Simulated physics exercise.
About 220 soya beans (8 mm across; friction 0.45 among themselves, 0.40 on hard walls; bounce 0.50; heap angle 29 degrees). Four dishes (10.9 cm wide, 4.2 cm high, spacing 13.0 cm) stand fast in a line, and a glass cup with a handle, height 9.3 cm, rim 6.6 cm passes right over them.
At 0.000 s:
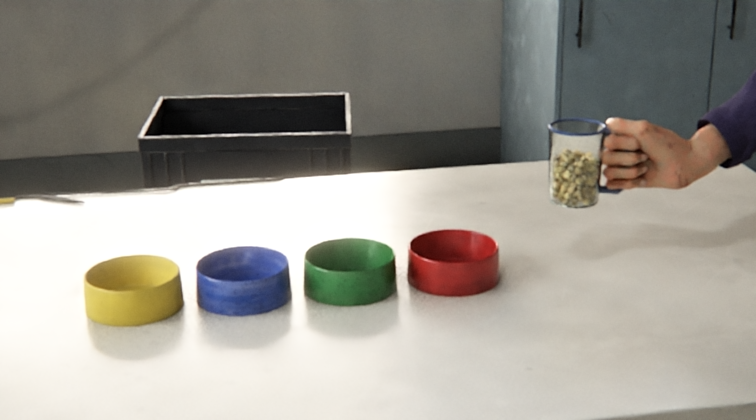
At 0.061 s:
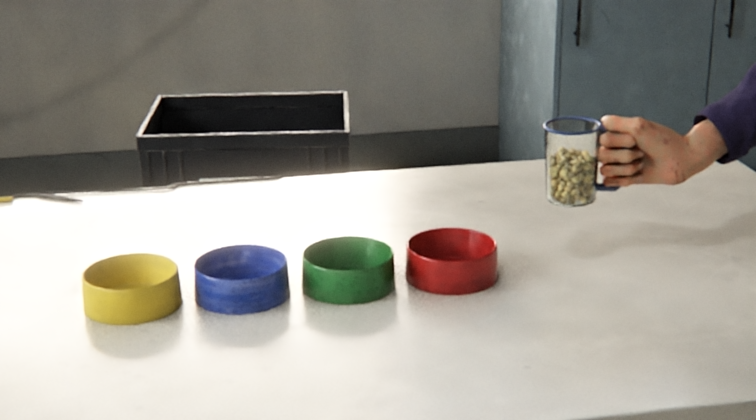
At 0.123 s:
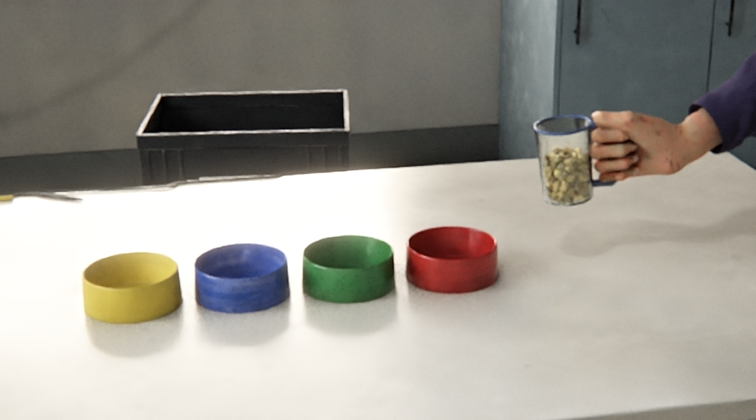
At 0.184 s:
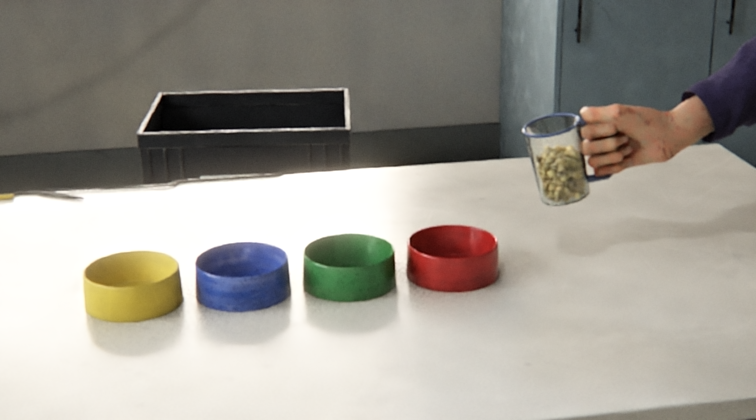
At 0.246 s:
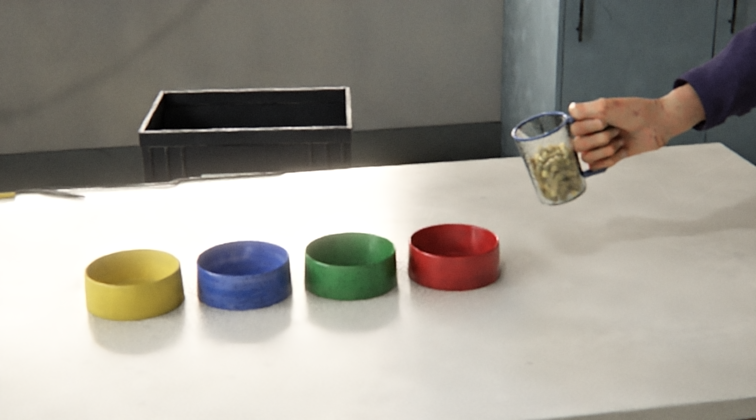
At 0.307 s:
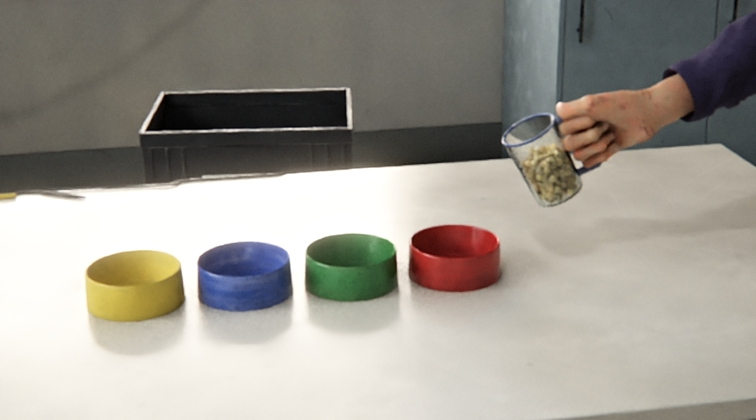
A hand held a clear, blue-rimmed cup of pale beans by its handle, then moved it slightly left while tilting it toward the row of red, green, blue and yellow dishes on the table.
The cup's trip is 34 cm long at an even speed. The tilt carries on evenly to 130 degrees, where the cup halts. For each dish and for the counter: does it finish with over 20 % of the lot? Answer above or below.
Red dish: Below; blue dish: Below; green dish: Above; yellow dish: Below; on the counter: Below.
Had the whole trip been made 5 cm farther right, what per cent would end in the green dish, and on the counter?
Green 20, counter 30.
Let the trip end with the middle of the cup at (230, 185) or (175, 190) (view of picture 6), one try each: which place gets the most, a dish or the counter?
Most goes to: Green, then green.
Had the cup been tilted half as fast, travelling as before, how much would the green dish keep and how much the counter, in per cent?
Then: Green 0; counter 0.
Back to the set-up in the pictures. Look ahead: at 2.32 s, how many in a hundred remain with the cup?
Roughly 0 per cent.
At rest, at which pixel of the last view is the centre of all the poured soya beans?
At about (346, 270).
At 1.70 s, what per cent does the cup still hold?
About 0 per cent.
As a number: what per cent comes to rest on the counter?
Roughly 5 per cent.
After 1.14 s, tilt 119 degrees; cup holds 75 %, green 15 %.
After 1.70 s, tilt 130 degrees; cup holds 0 %, green 95 %.
Then, at 2.32 s, tilt 130 degrees; cup holds 0 %, green 95 %.
By 2.6 s all is still; red 0 %, blue 0 %, green 95 %, yellow 0 %, counter 5 %.
